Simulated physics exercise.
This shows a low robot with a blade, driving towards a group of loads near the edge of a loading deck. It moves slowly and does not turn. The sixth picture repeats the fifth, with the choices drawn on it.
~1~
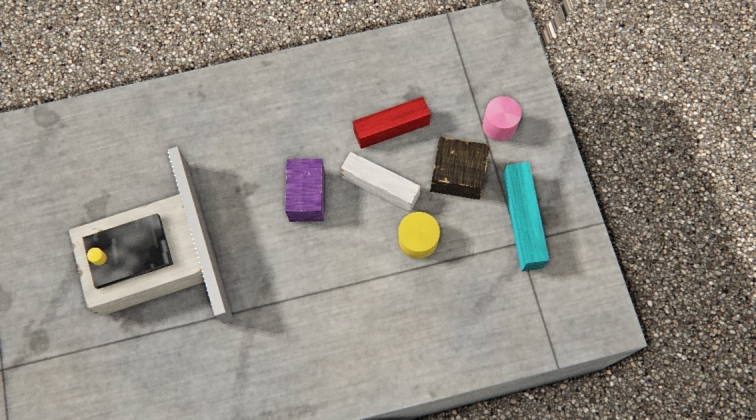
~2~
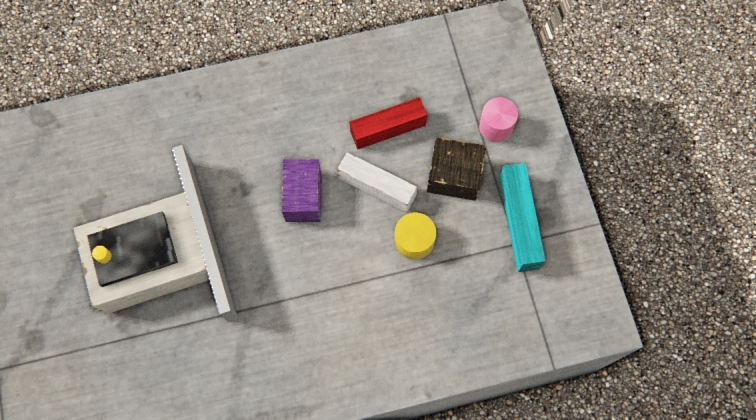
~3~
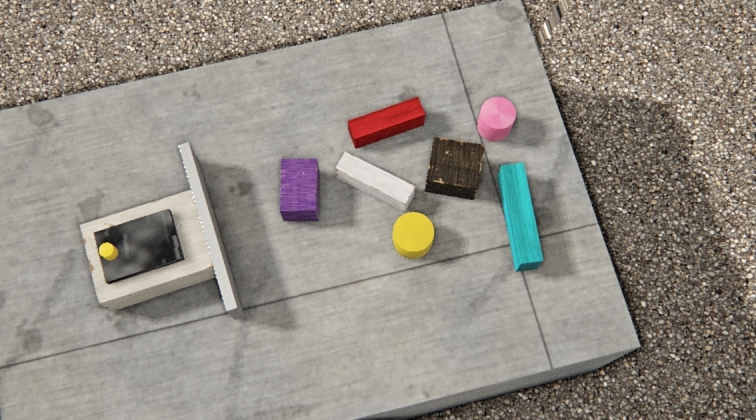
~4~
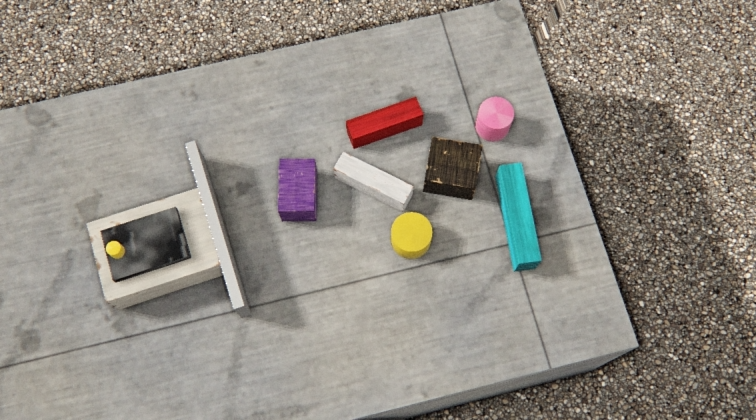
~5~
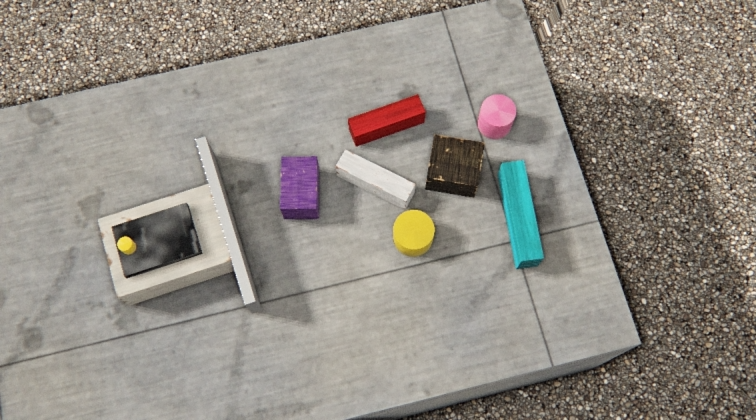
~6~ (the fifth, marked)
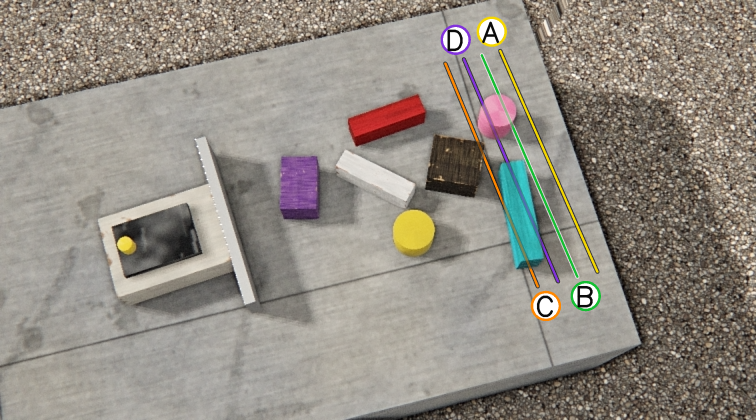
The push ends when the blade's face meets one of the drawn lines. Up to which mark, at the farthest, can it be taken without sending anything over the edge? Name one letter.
C is the last safe line.
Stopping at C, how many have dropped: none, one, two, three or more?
The count is none.
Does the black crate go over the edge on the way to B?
Yes.
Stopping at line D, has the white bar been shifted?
Yes.
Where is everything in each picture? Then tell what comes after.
Pink canister (502, 119); black crate (459, 168); yellow canister (419, 236), in the first frame.
Robot (138, 246); turquoise stick (522, 218), in the second frame.
Robot (145, 244); purple crate (300, 190), in the third frame.
Robot (151, 242); pink canister (495, 120), in the fourth frame.
Robot (162, 238); yellow canister (413, 234); turquoise stick (520, 215); white bar (376, 179), in the fifth frame.
On the marked copy, A at (547, 156); B at (527, 161); C at (489, 170); D at (509, 165).
Following C. Soon after the start, robot (261, 214); purple crate (338, 177); white bar (384, 177).
Later, robot (358, 191); turquoise stick (532, 214); pink canister (499, 114).
In the end, robot (432, 174); black crate (565, 136); pink canister (542, 104); nothing has fallen.
As for the rest, A drops the red stick, pink canister, black crate and white bar; B drops the pink canister and black crate; D drops the pink canister and black crate.
